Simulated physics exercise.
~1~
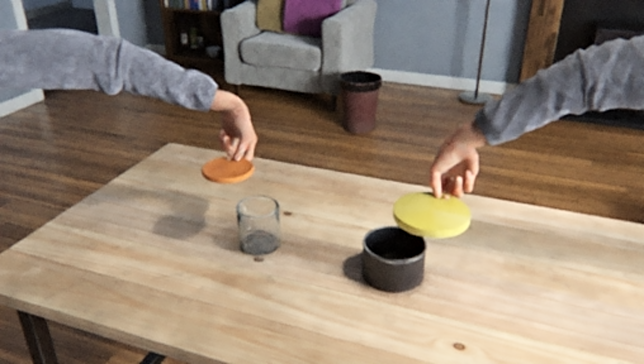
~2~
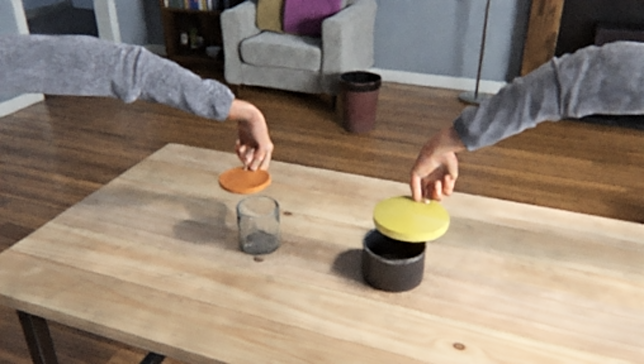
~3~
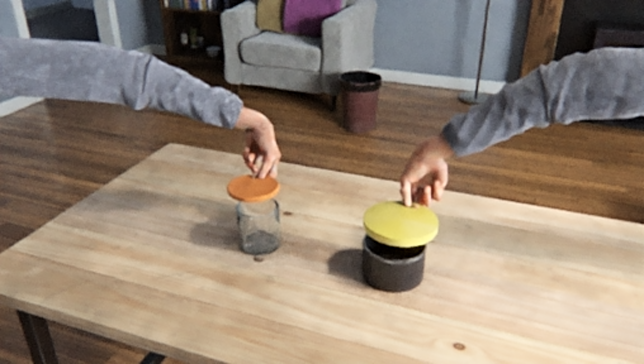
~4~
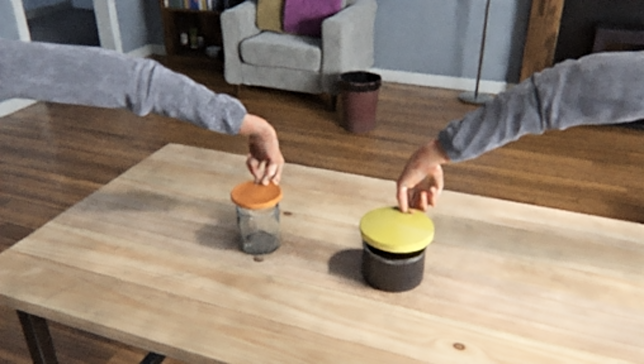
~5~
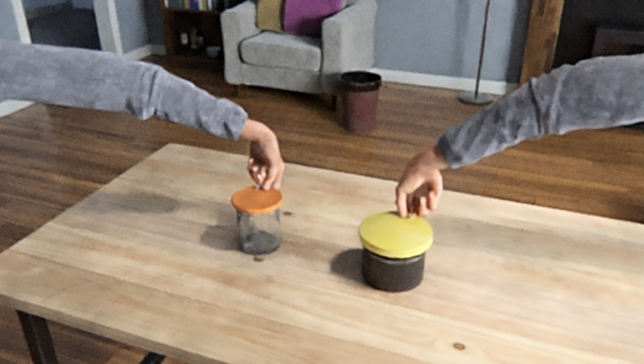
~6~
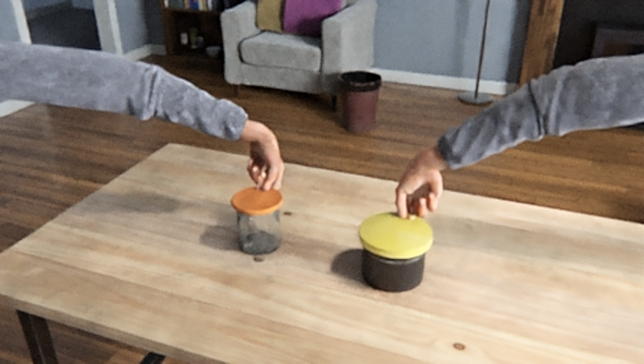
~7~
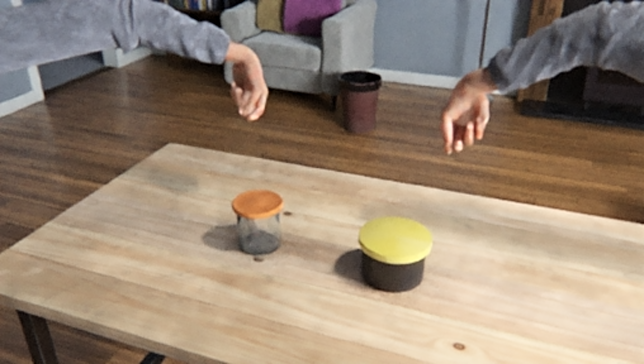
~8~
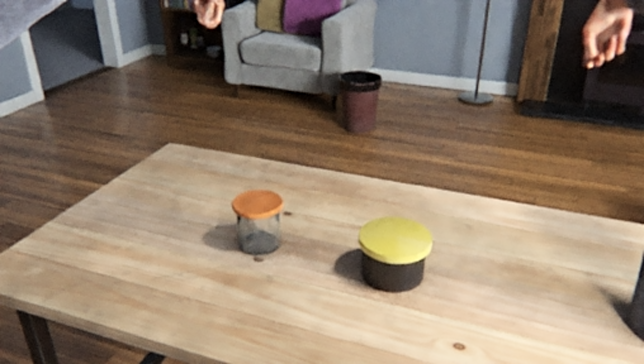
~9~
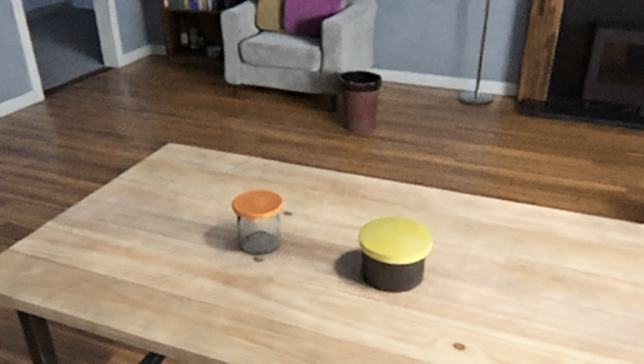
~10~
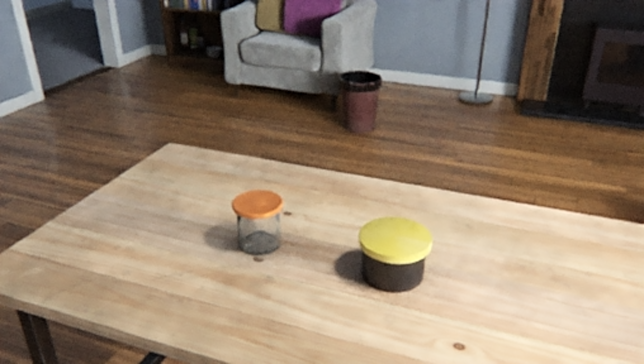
On a pale wooden table in a living room, with a grey armchair and a dark bin behind, a clear glass stands to the left of a dark round container, both open. Two hands in grey sleeves reach in from either side, one holding an orange lid and the other a flat yellow disc. The orange lid moves right and down over the glass while the yellow disc moves left and down over the dark container. The hands settle both onto the rims, then let go and draw back out of view. Both covers stay resting in place, closing the openings.
